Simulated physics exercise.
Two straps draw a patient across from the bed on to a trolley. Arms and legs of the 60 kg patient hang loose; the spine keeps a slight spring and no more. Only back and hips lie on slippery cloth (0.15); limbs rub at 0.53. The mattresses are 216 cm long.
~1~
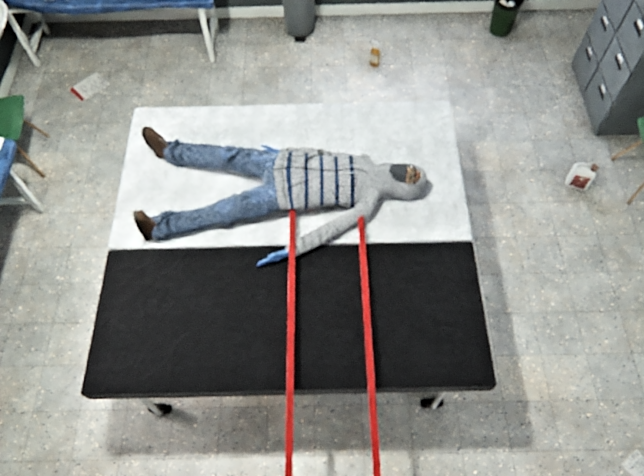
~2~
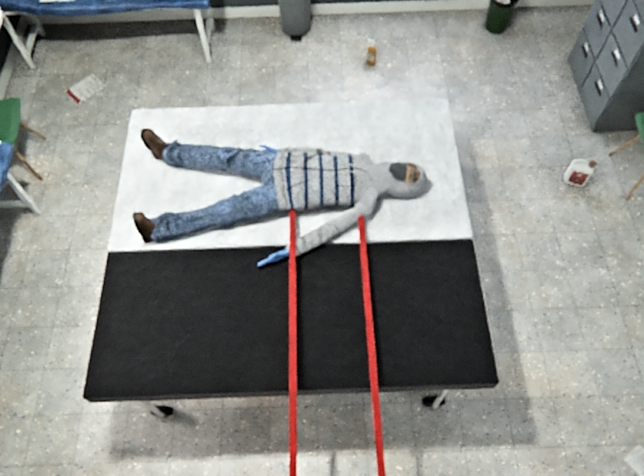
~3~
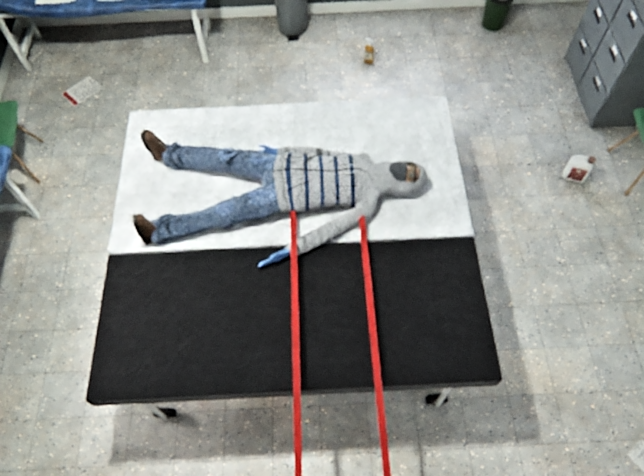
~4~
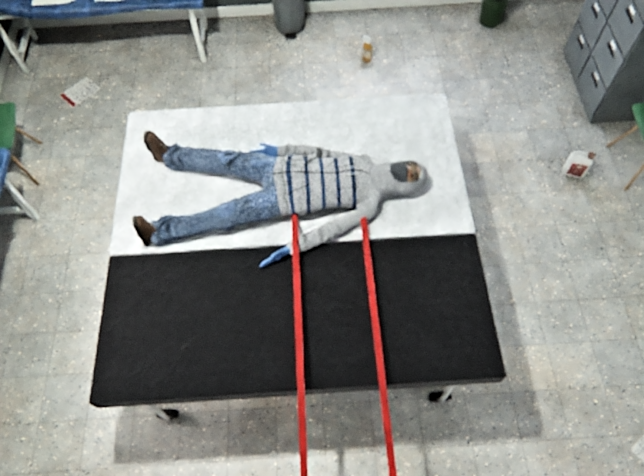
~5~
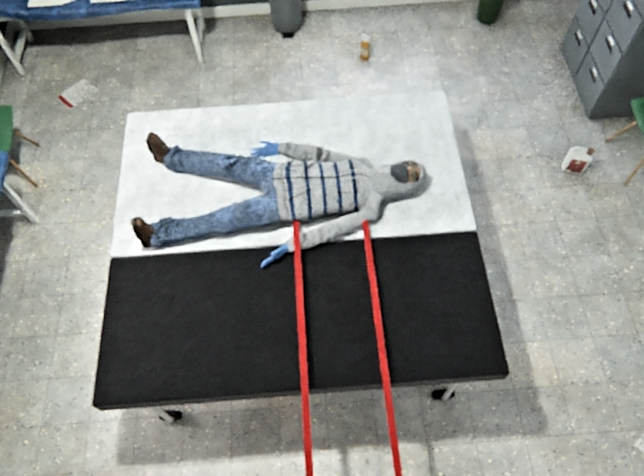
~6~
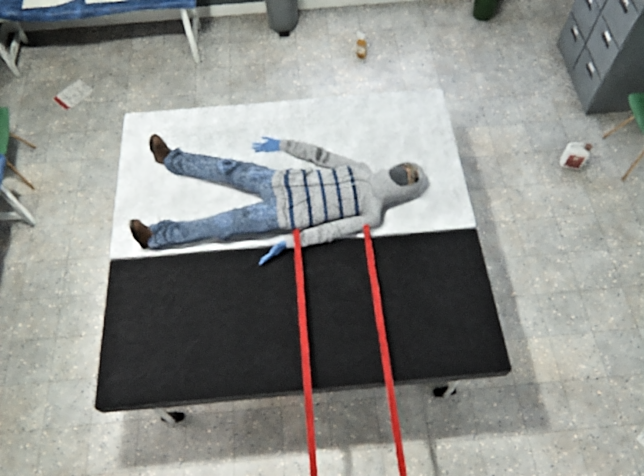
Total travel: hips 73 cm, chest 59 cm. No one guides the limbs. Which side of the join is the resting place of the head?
Here the head ends beyond the join.
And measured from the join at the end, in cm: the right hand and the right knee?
Right hand 56 short, right knee 4 short.
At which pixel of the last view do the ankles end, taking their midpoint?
Around (179, 237).
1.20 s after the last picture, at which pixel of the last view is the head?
Around (407, 236).
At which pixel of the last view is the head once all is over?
Near (406, 239).
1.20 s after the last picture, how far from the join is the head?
Some 6 cm past it.
Then, 0.20 s after the last picture the head is 27 cm short of the join, near (406, 187) in the last picture's view.
Then, 0.70 s after the last picture the head is 7 cm short of the join, near (406, 216) in the last picture's view; the right hand 66 cm short of the join.
Then, 1.20 s after the last picture the head is 7 cm past the join, near (407, 236) in the last picture's view.
In the final state, head crosses the join; left hand crosses the join; right hand stops short of the join; left ankle crosses the join; right ankle stops short of the join; right knee stops short of the join.
